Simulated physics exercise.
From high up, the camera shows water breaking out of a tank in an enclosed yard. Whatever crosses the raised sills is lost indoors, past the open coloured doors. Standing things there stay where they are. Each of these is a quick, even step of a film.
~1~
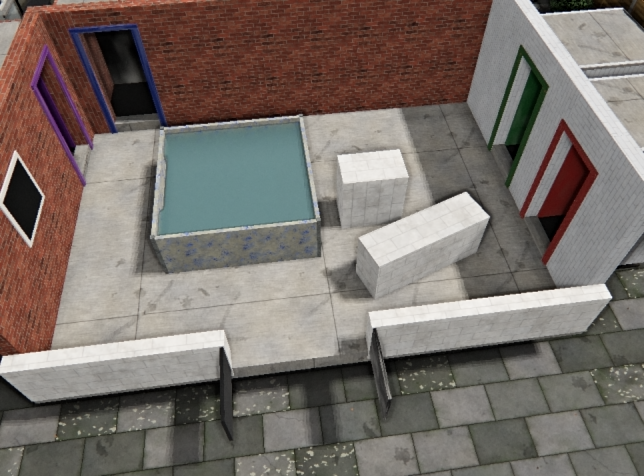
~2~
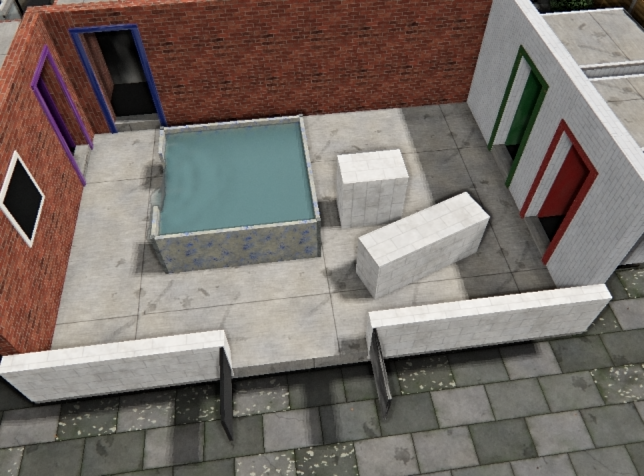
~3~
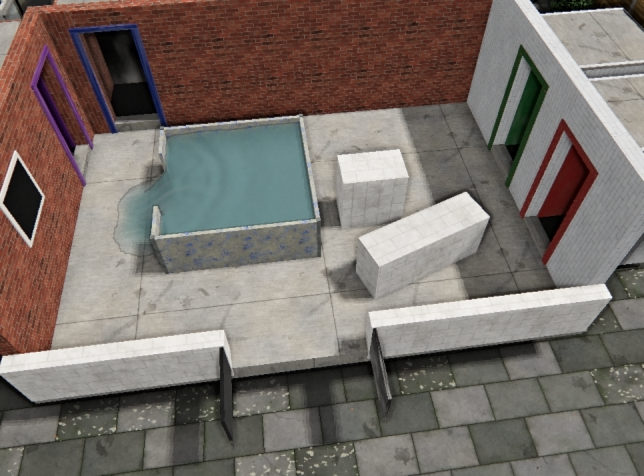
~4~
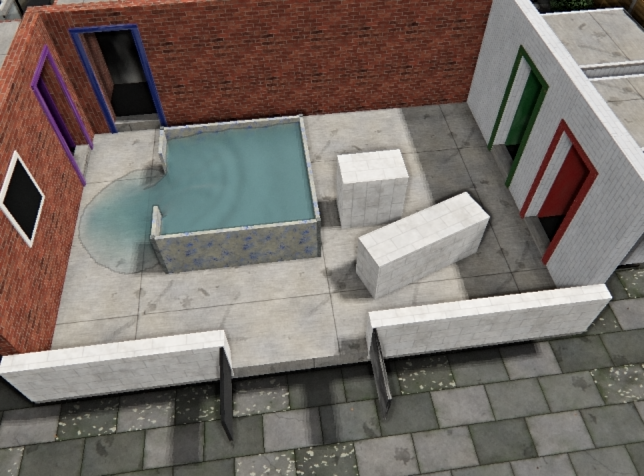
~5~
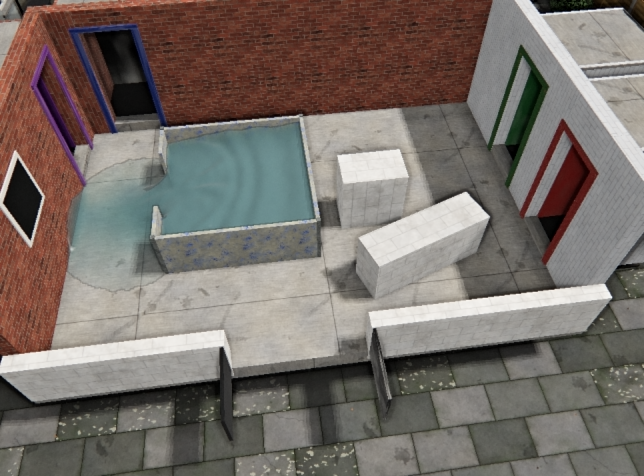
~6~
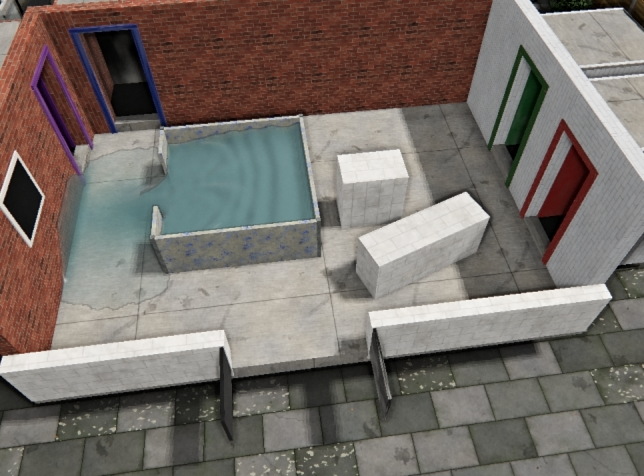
Water in the raised tank rippled, then poured out through a gap in its left side and spread across the pale paving to the red brick wall, widening along it toward the purple-framed doorway.
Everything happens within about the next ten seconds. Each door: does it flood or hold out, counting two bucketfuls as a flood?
Outcome: The purple door swallows too much water. The blue door swallows too much water. The green door swallows an okay amount of water. The red door swallows too much water.
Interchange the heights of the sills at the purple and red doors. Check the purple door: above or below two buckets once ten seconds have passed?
My take: The purple gets past it.
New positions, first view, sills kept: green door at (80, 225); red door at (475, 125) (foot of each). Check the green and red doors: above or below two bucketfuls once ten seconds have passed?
Check - green door: Comes out above; red door: Comes out above.
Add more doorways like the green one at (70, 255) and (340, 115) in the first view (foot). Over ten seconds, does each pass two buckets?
Taking them in order: The first door exceeds it, the second door stays short.
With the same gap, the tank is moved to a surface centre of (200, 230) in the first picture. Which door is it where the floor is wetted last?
It would be the door marked green.
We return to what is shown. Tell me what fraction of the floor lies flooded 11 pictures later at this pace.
About 30 per cent.
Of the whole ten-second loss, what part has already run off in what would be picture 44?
Somewhere around 50 per cent, I'd say.
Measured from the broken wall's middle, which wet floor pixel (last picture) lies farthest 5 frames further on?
(46, 375).
A moment on, water covers 20 % of the floor; the purple door under two buckets in, the blue door wet at the sill, nothing in, the green door not reached, the red door not reached.
Next, water covers 30 % of the floor; the purple door over two buckets in, the blue door under two buckets in, the green door not reached, the red door not reached.
Then, water covers 60 % of the floor; the purple door far over two buckets in, the blue door far over two buckets in, the green door not reached, the red door not reached.
Later, water covers 95 % of the floor; the purple door far over two buckets in, the blue door far over two buckets in, the green door wet at the sill, nothing in, the red door under two buckets in.
In the end, water covers 100 % of the floor; the purple door far over two buckets in, the blue door far over two buckets in, the green door wet at the sill, nothing in, the red door far over two buckets in.
